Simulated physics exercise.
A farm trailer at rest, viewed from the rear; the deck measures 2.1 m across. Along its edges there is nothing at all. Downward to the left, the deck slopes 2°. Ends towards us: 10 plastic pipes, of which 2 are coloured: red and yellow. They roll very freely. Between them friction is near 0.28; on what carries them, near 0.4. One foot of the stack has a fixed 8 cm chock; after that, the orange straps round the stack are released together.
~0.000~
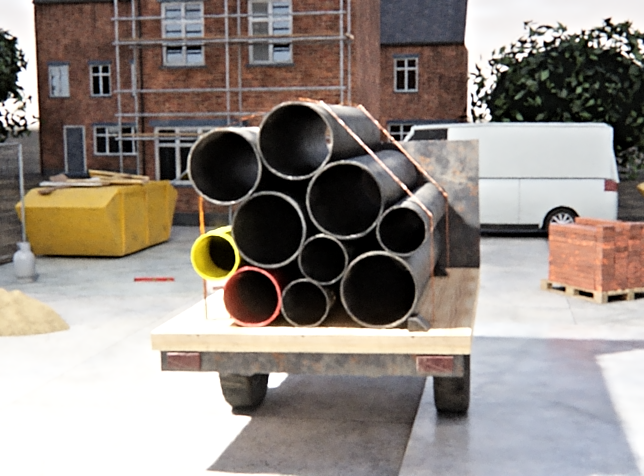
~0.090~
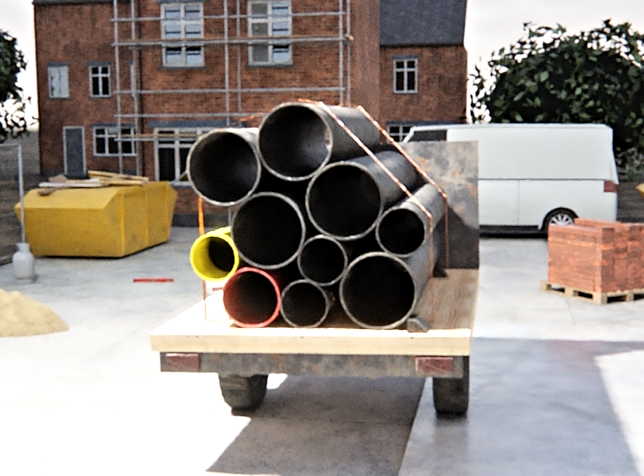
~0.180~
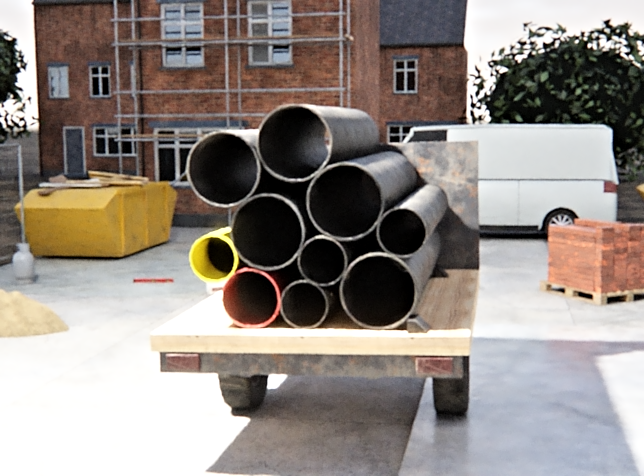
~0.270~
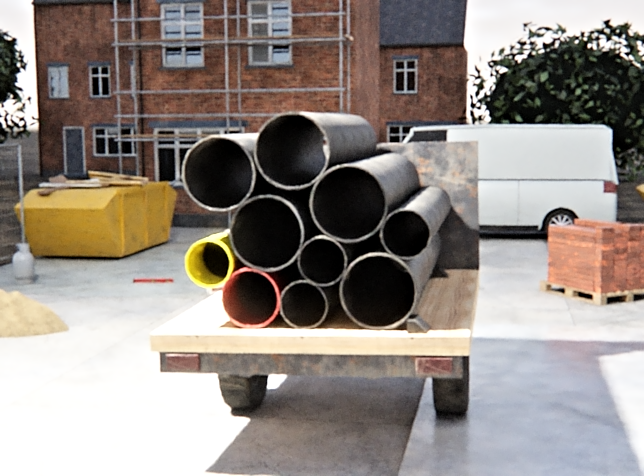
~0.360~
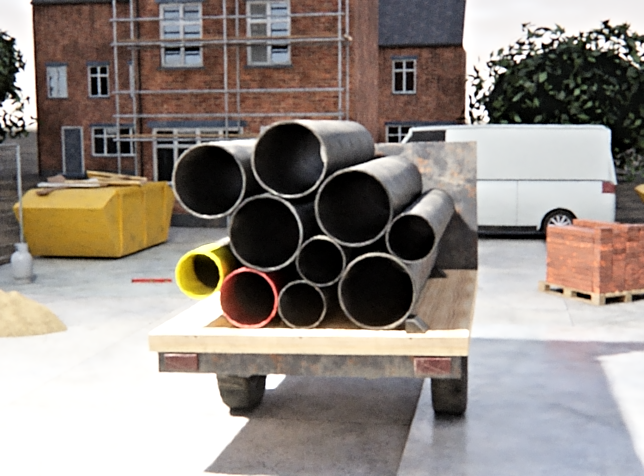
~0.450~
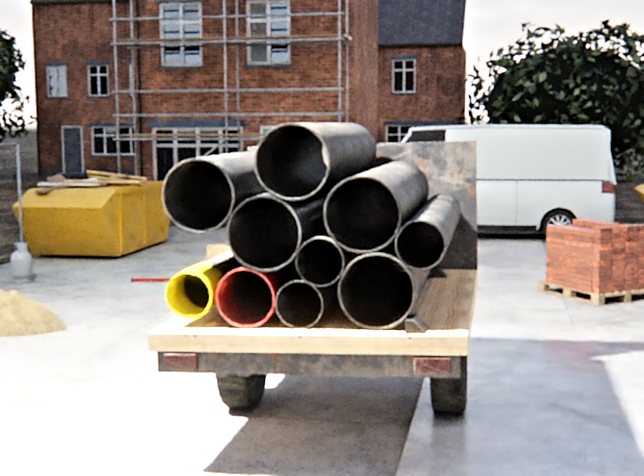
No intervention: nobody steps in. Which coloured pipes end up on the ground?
First, the red comes off. Yellow, for its part, comes off.
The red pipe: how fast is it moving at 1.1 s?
Around 0.5 m/s.
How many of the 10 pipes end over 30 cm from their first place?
Counted: 10.
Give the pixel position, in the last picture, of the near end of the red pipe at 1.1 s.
Near (200, 299).
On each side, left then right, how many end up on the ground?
8 on the left side and 2 on the right side.
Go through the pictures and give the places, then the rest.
In the first frame, red (251, 298), yellow (214, 258); straps on; chock at (413, 325); the deck slopes 2° down to the left; 3 of the 10 lie on the deck itself.
In the second frame, red (250, 299), yellow (213, 258); straps tight.
In the third frame, red (250, 299), yellow (213, 259); straps gone.
In the fourth frame, red (250, 299), yellow (208, 264); straps gone.
In the fifth frame, red (247, 299), yellow (198, 276); straps gone.
In the sixth frame, red (245, 299), yellow (188, 296); straps gone; chock at (411, 326).
Then, 1.1 s in, red is on the deck, 30 cm from the left edge, rolling left; yellow is down on the left; 3 of 10 are off.
Then, 1.8 s in, red is dropping off the left side; yellow is on the ground to the left; 5 of 10 are off.
In the end (8.9 s), red is down on the left; yellow is on the ground to the left; 10 of 10 are off.
